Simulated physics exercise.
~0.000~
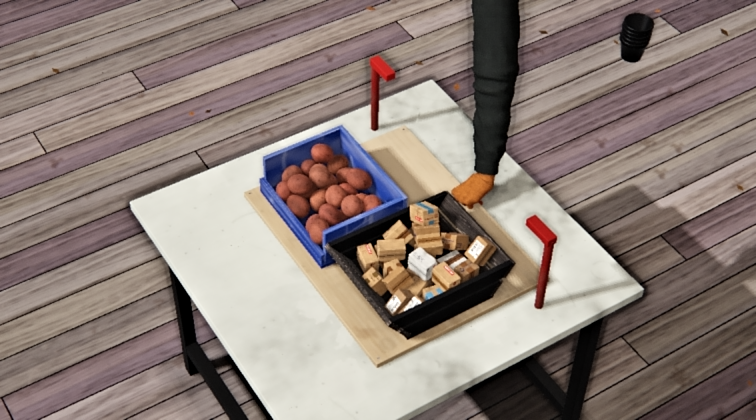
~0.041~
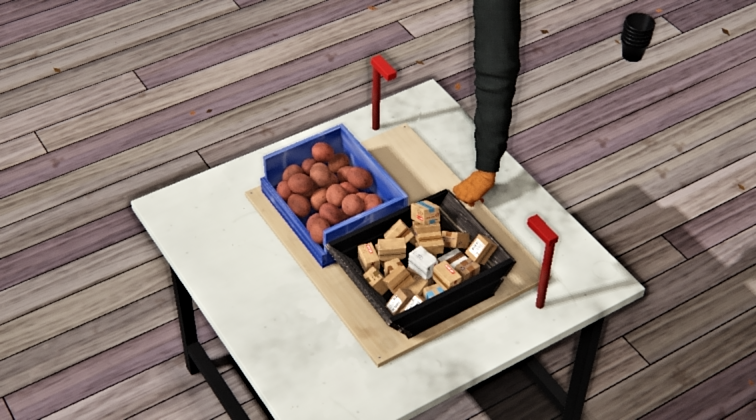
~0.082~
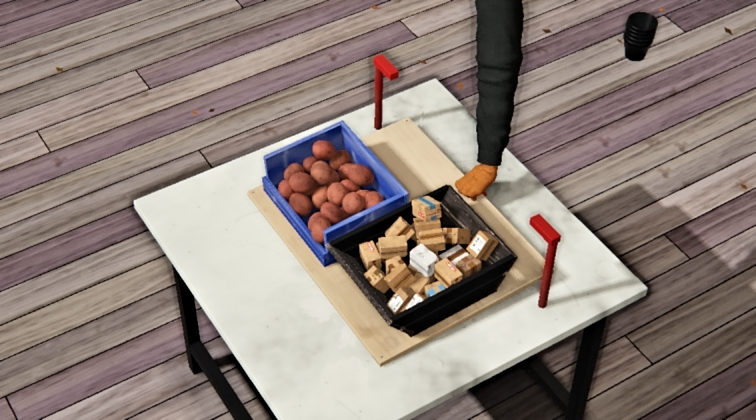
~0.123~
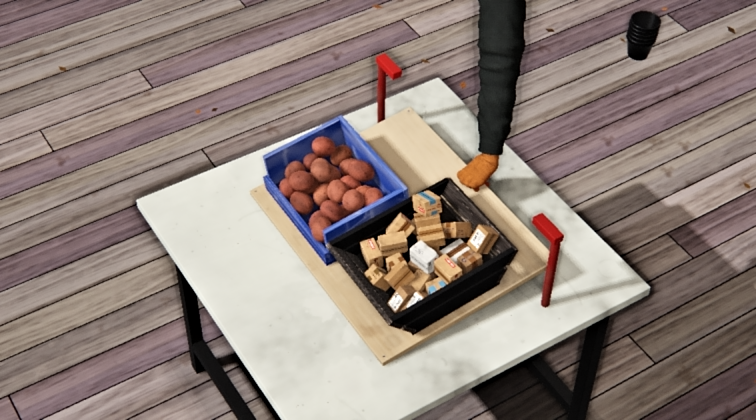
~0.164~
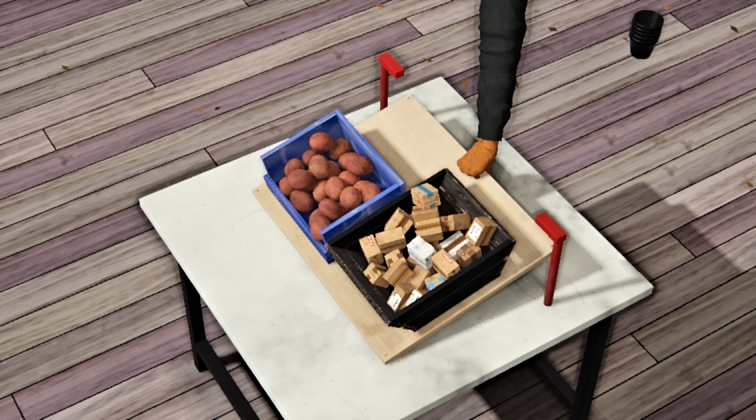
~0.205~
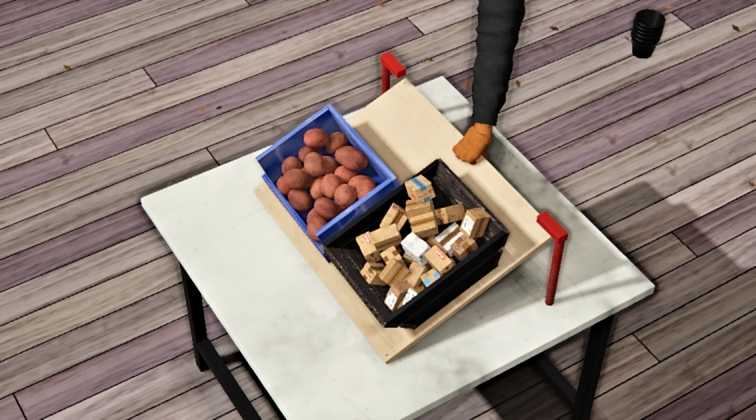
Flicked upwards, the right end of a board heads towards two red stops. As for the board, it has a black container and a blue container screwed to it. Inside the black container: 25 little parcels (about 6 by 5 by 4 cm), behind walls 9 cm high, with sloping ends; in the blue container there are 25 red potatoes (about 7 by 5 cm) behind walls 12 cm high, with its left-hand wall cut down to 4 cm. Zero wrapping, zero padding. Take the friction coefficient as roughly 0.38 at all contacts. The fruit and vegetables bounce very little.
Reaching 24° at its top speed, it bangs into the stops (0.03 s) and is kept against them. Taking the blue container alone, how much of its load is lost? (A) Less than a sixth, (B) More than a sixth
More than a sixth.
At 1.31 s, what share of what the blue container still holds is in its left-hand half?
I'd say near 60 out of a hundred.
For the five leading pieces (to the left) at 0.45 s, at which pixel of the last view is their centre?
Their mean place is roughly (281, 233) in the last picture.
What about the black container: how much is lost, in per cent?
Loss for the black container - 5 per cent.
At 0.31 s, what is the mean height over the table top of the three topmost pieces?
Close to 28 cm, on average.
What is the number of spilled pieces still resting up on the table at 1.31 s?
Roughly 8 of them.
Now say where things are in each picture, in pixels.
In the first frame (we follow the rim corner now nearest the camera), blue container at (324, 233); black container at (390, 321); tilt 0°; nothing out yet.
In the second frame, blue container at (324, 232); black container at (391, 320); tilt 1°.
In the third frame, blue container at (325, 232); black container at (391, 320); tilt 3°.
In the fourth frame, blue container at (324, 232); black container at (391, 320); tilt 7°.
In the fifth frame, blue container at (321, 233); black container at (389, 320); tilt 13°.
In the sixth frame, blue container at (316, 235); black container at (385, 322); tilt 20°; nothing out yet.
After 0.21 s, it hits the stops.
After 0.31 s, tilt 24°; 0 of 25 out of the black container and 1 of 25 out of the blue container.
After 0.45 s, tilt 24°; 0 of 25 out of the black container and 4 of 25 out of the blue container.
After 0.71 s, tilt 24°; 0 of 25 out of the black container and 8 of 25 out of the blue container.
Final count (at 1.31 s), 1 of 25 out of the black container and 9 of 25 out of the blue container. Asked share, 9 of 25, 36 per cent.
